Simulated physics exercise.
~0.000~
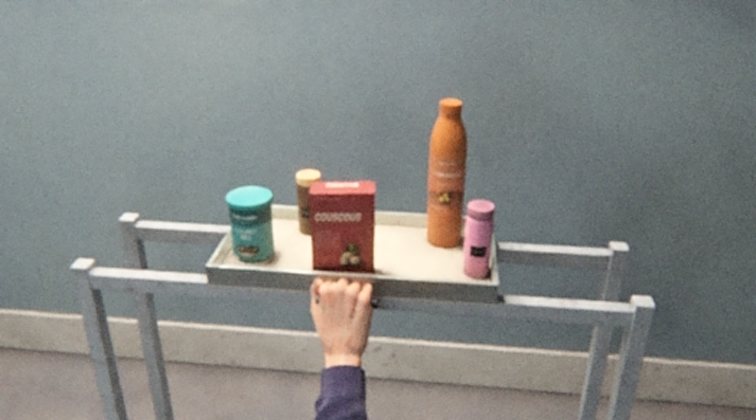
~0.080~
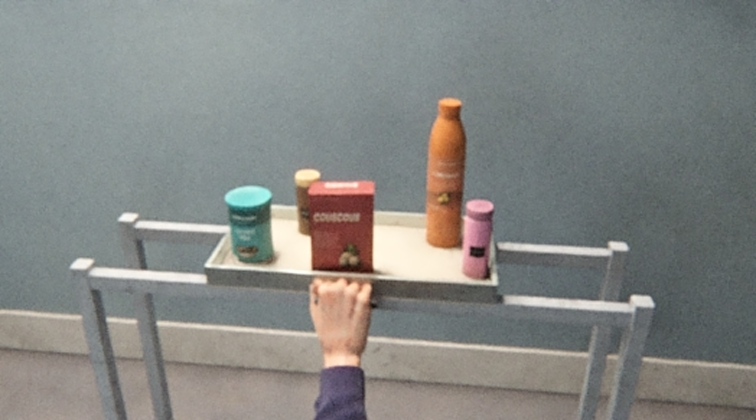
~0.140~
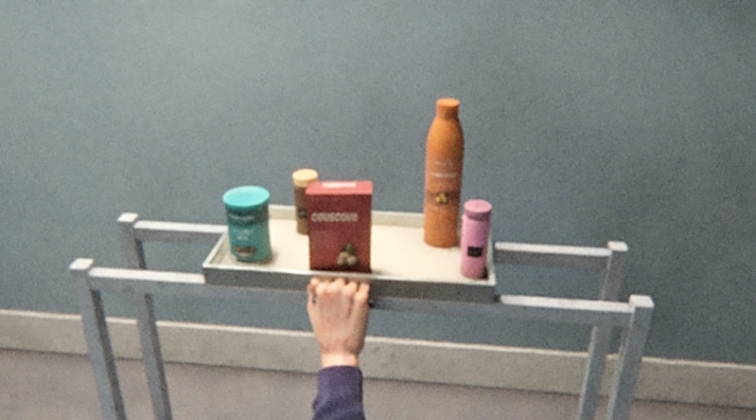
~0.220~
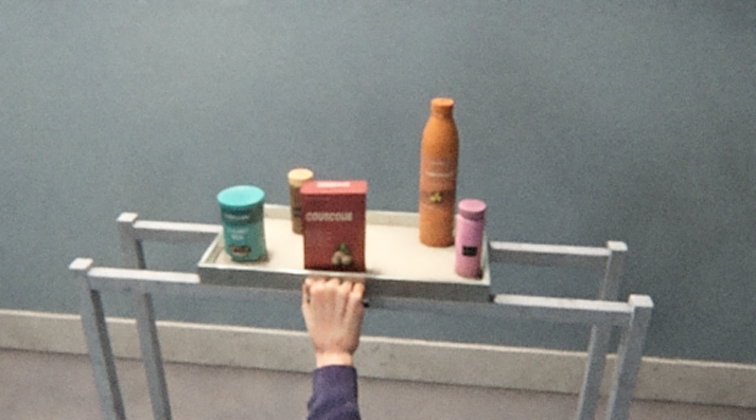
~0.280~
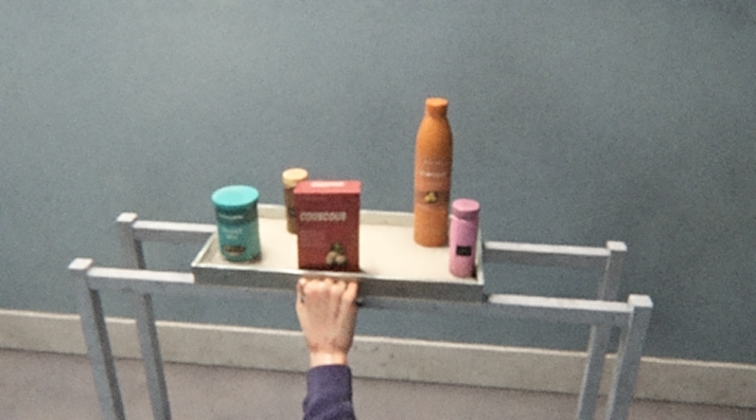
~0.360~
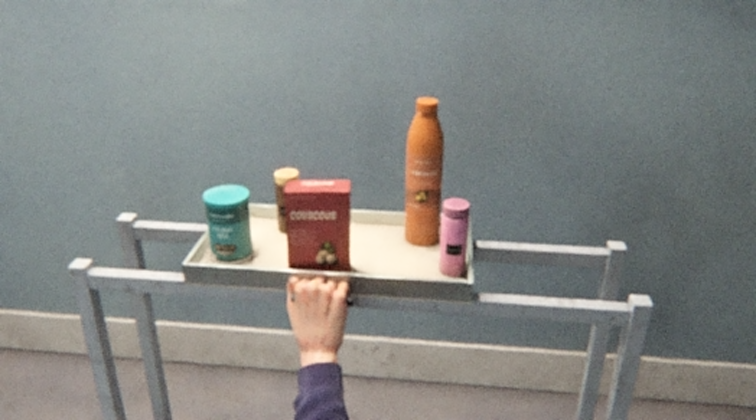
A hand slides a tray holding five containers slightly to the left along a metal rack.
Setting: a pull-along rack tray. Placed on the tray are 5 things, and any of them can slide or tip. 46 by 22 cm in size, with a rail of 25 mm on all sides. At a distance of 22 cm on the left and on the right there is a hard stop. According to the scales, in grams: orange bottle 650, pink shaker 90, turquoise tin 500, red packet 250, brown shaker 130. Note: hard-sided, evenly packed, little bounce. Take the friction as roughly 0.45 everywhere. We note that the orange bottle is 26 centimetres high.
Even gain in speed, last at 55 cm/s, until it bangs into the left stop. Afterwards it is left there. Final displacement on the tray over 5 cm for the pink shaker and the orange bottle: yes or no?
Final: Pink shaker yes; orange bottle yes.
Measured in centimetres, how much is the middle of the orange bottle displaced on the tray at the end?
About 20 cm.
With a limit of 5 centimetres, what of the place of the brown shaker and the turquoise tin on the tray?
Brown shaker: Is displaced. Turquoise tin: Remains in place.
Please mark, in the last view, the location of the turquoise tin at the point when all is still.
Its middle comes to rest around (122, 218).
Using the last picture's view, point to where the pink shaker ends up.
It winds up close to (283, 261).
By 0.96 s, tray 22 cm left; pink shaker tilted 22° near (323, 228); orange bottle tilted 15° near (298, 165); brown shaker tilted 18°.
By 1.16 s, tray 22 cm left; pink shaker on its side near (288, 250); orange bottle tilted 47° near (260, 174); brown shaker tilted 58°.
By 1.46 s, tray 22 cm left; orange bottle on its side near (228, 222); pink shaker on its side near (287, 249); brown shaker tilted 75°.
When it is over (2.8 s), lying over on the tray, orange bottle, pink shaker and brown shaker; the other 2 within 5 cm of the start. In the last view, pink shaker near (283, 261), orange bottle near (226, 232).
